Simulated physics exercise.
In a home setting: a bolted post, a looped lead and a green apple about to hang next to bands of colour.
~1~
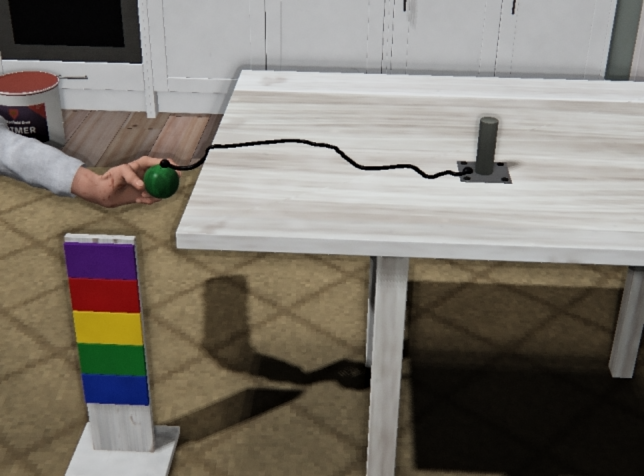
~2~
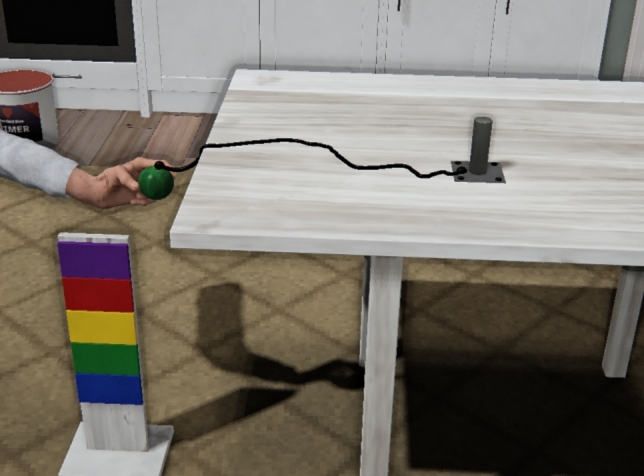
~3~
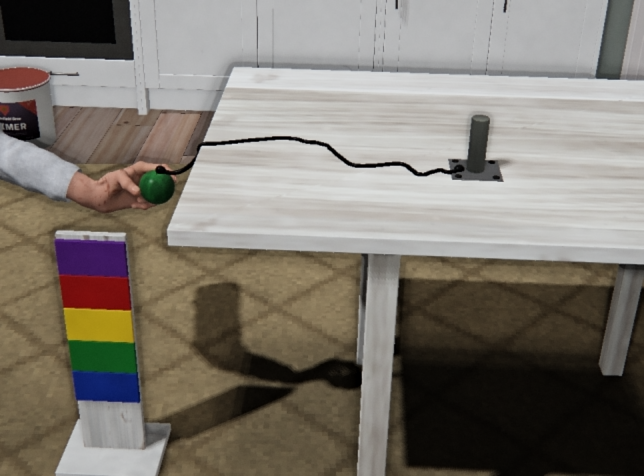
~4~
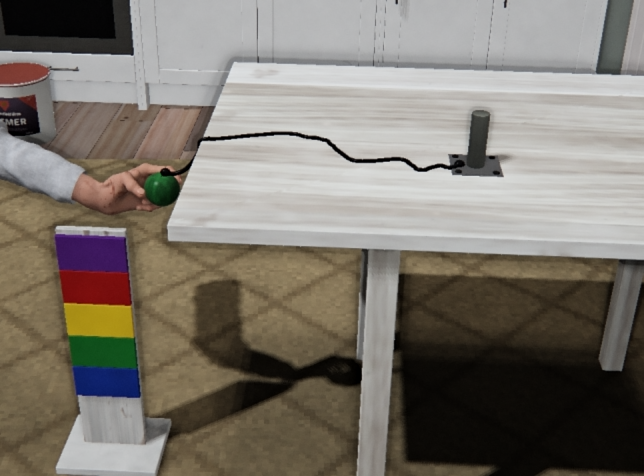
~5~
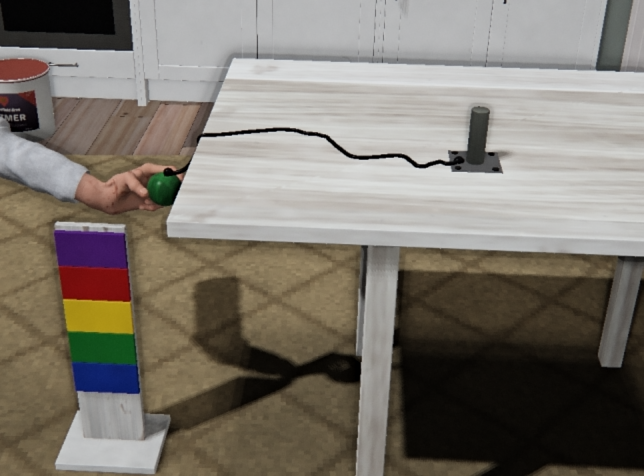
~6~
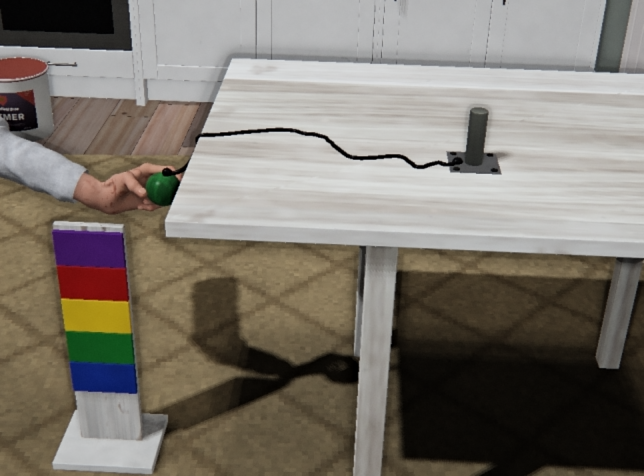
The clip shows a hand holding a small green ball tied to a black cord that runs across a white table to a metal post, beside an upright board with coloured bands; the hand barely moves as the view shifts slightly.
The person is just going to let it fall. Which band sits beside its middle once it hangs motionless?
The purple band.
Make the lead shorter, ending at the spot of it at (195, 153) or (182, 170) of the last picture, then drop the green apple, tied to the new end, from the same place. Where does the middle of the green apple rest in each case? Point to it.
First try near (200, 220), second near (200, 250).
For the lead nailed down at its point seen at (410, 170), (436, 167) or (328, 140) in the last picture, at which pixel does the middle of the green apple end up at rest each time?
It comes to rest around (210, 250), (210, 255) and (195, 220) respectively.
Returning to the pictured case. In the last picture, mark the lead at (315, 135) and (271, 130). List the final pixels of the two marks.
To (264, 143) for the first and to (218, 139) for the second.
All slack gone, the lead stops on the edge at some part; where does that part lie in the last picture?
At (252, 132).
Soon after, apple near (233, 253); level with purple.
Then, apple near (212, 256); level with purple.
At rest, apple near (209, 257); level with purple. The lead holds its middle at purple.
